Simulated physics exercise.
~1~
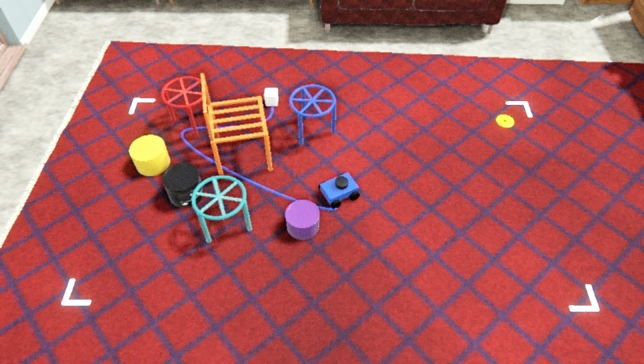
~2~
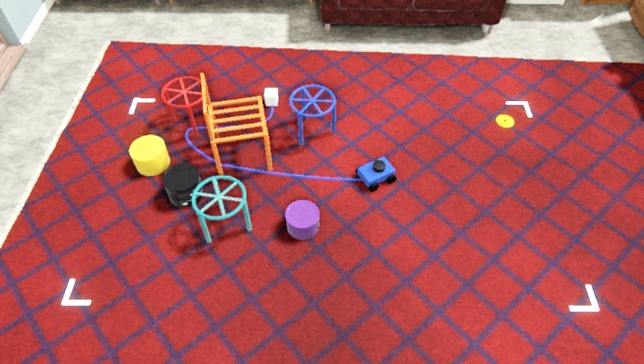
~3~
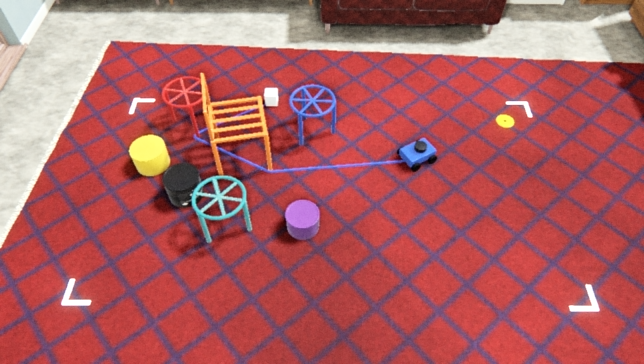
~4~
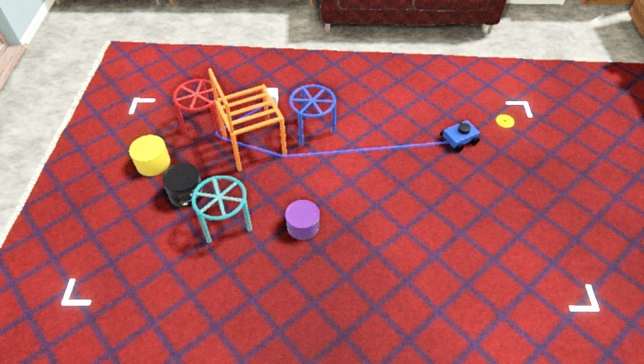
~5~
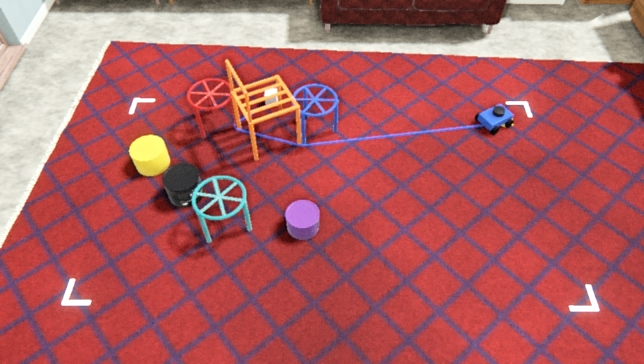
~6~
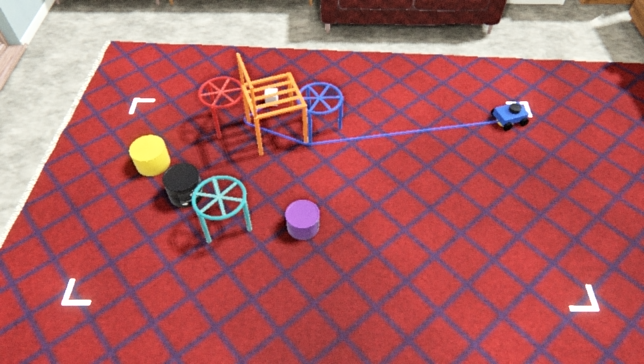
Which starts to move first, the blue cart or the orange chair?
The blue cart moves first, rolling off to the right while the orange chair is still in place. The chair only starts to slide later, once the cart is nearing the yellow disc.
